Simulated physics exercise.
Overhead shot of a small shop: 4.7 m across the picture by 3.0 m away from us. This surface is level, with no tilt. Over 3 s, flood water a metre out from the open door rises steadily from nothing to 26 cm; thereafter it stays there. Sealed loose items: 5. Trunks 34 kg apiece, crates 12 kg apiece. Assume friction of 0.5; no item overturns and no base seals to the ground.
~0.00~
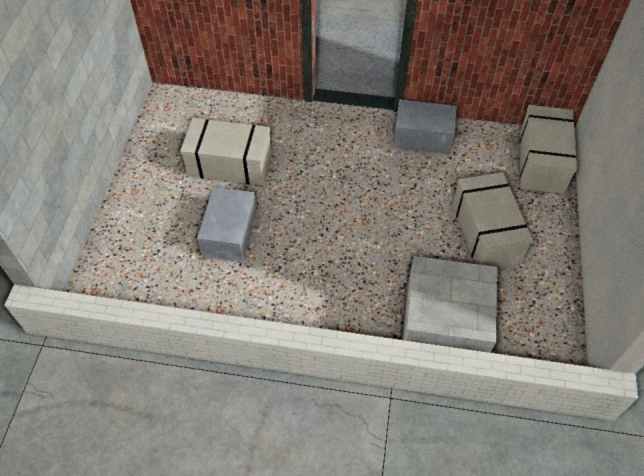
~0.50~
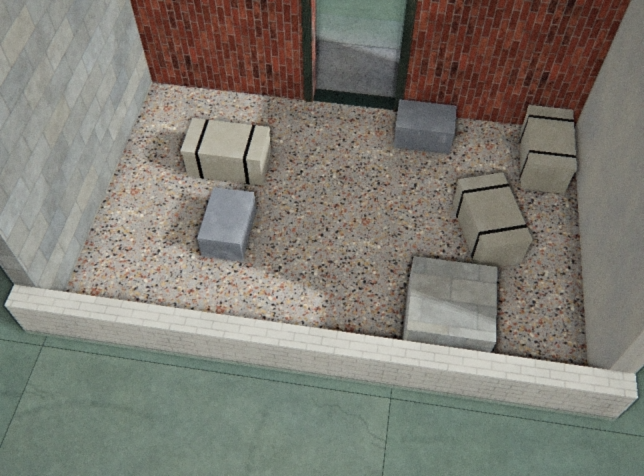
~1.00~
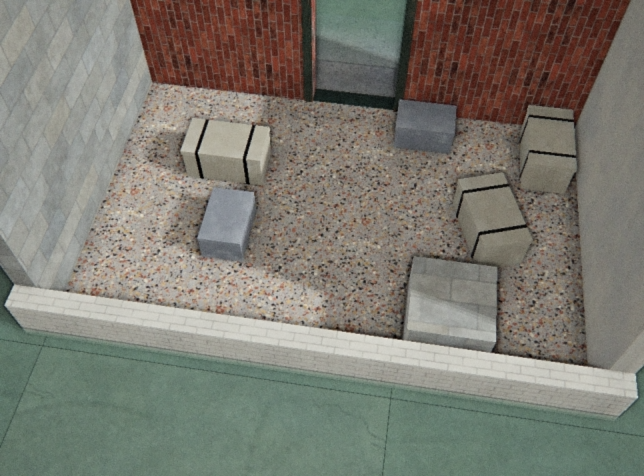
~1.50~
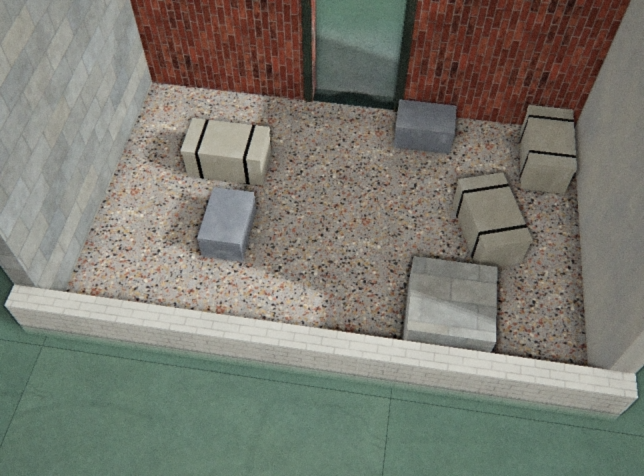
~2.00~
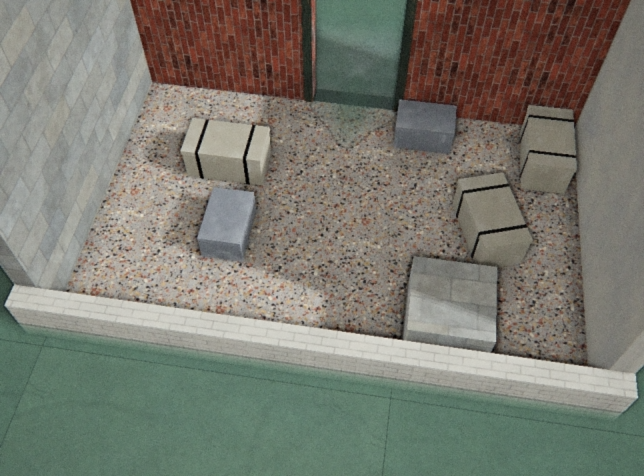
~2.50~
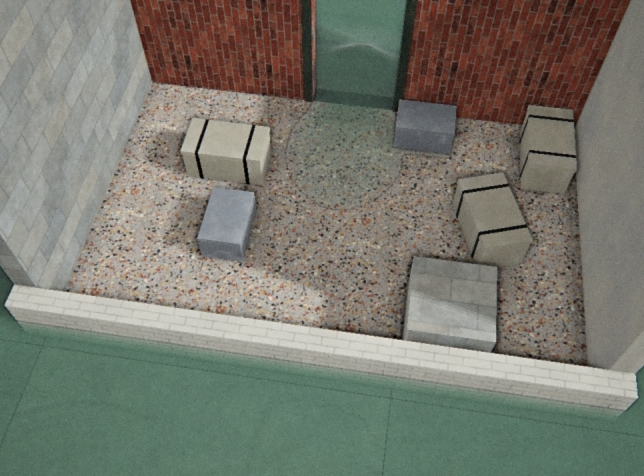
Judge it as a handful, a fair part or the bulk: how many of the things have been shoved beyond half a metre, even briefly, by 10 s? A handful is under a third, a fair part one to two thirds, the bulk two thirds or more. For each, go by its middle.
Low share.
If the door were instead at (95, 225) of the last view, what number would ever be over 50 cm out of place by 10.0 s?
Then it comes to 4.
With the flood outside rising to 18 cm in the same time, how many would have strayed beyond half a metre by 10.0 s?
It would come to 0 of them.
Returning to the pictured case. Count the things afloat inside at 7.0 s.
Total: 0.
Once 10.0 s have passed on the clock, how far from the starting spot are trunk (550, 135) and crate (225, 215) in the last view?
They sit 0 cm and 80 cm away, in the order given.
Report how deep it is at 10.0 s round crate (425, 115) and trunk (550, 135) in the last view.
Around 6 cm and 9 cm.
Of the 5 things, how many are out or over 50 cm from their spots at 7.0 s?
My count gives 0.
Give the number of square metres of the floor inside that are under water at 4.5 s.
8.0 m2.
After 3.5 s 0 of 5 are over 50 cm from their spots; 0 afloat.
After 4.5 s 0 of 5 are over 50 cm from their spots; 0 afloat.
After 7.0 s 0 of 5 are over 50 cm from their spots; 0 afloat.
After 10.0 s 1 of 5 are over 50 cm from their spots, and 1 have been at some point; 2 afloat.
